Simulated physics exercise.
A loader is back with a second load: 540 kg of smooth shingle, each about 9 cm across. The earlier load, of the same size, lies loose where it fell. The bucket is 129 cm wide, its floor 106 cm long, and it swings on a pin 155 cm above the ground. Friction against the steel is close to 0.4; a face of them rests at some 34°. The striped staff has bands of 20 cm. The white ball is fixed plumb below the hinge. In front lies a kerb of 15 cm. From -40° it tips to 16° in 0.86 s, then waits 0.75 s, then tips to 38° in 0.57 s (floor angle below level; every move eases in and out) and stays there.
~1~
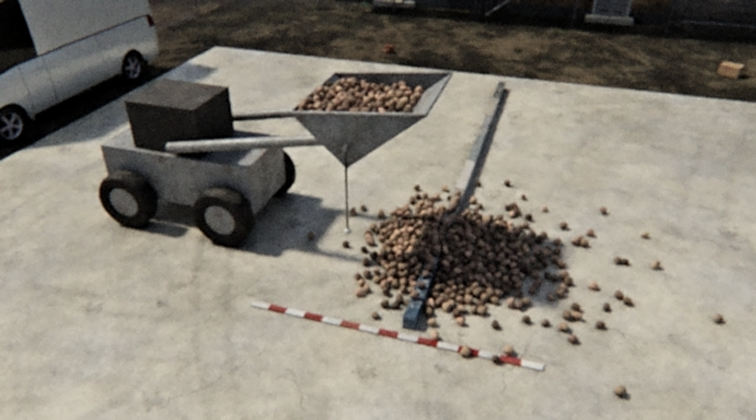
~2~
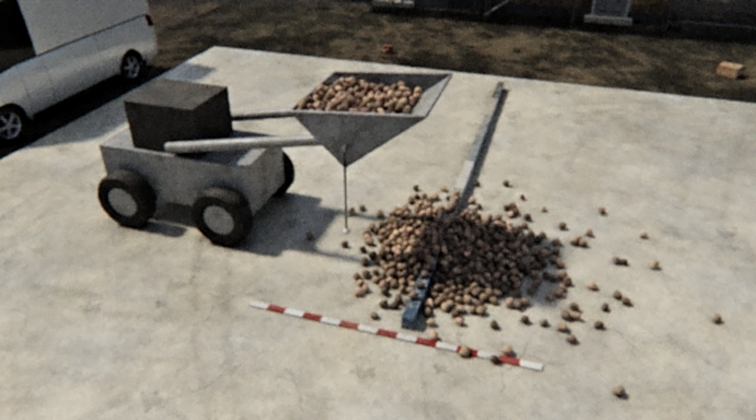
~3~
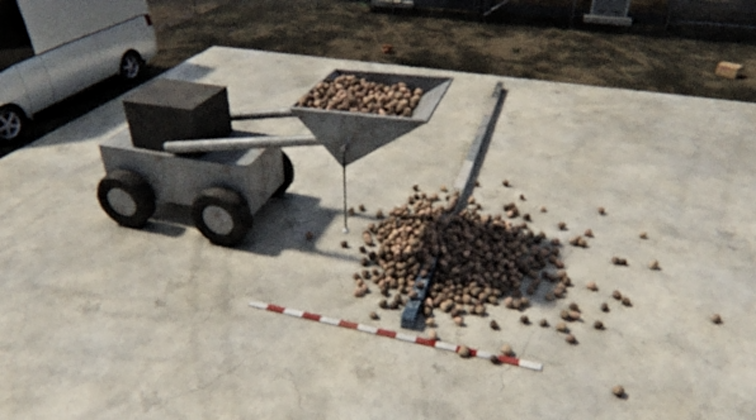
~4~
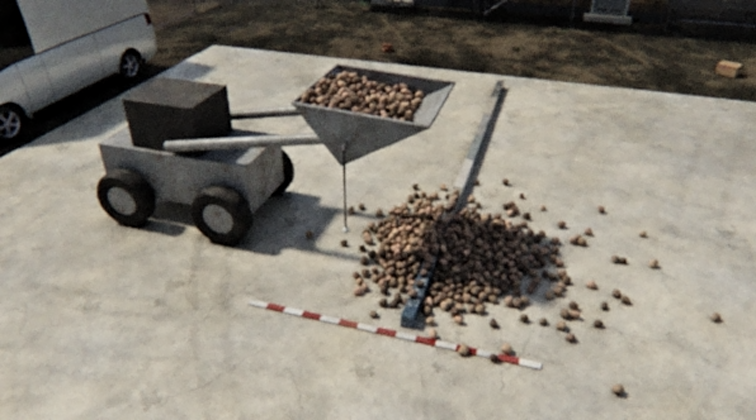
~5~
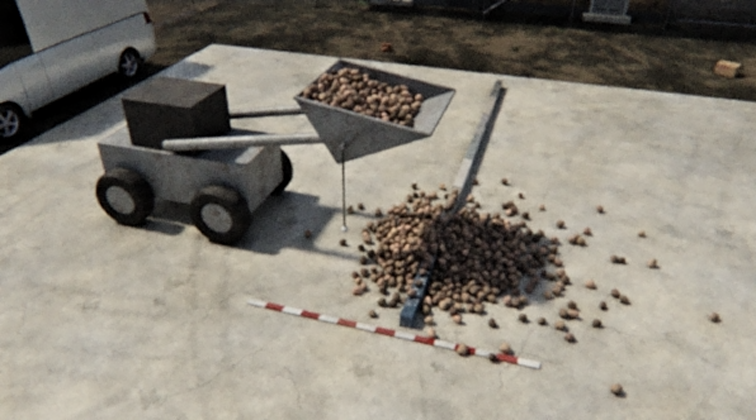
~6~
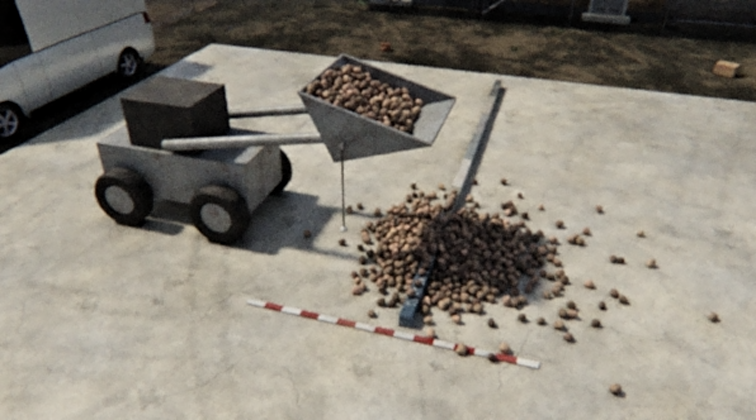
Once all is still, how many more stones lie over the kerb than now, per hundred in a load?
Some 88 per cent is added.
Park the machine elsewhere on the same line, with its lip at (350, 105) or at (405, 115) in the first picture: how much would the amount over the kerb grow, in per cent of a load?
Near 5 per cent from the first place, 65 from the second.
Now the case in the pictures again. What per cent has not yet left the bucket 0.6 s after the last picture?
Roughly 100 per cent is still inside.
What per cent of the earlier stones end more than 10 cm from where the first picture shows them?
About 15 per cent.
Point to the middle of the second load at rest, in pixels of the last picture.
Their middle is at about (473, 246).
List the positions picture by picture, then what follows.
In the first frame, the bucket is at -40°, its lip at (426, 115); the top of the load is at (354, 89). The earlier load is highest near (435, 235), 22 cm above ground level, 44 % on this side of the kerb, 56 % over the kerb.
In the second frame, the bucket is at -39°, its lip at (426, 117); the top of the load is at (345, 88).
The third frame shows lip at (427, 121), floor tilted -36°, highest stones at (338, 86).
The fourth frame shows lip at (430, 127), floor tilted -31°, highest stones at (337, 82).
In the fifth frame, the bucket is at -25°, its lip at (431, 136); the top of the load is at (340, 77).
In the sixth frame, the bucket is at -19°, its lip at (431, 145); the top of the load is at (338, 73).
Then, 0.3 s after the last picture the floor is at 7°; in per cent of one load, 100 in the bucket, 44 on this side of the kerb, 56 over the kerb; the foremost stones are at (636, 285).
Then, 0.6 s after the last picture the floor is at 16°; in per cent of one load, 100 in the bucket, 44 on this side of the kerb, 56 over the kerb; the foremost stones are at (636, 285).
Then, 2.3 s after the last picture the floor is at 38°; in per cent of one load, 0 in the bucket, 61 on this side of the kerb, 138 over the kerb; the foremost stones are at (637, 270).
Then, 5.1 s after the last picture the floor is at 38°; in per cent of one load, 0 in the bucket, 56 on this side of the kerb, 144 over the kerb; the foremost stones are at (637, 267). Net gain over the kerb, 88.
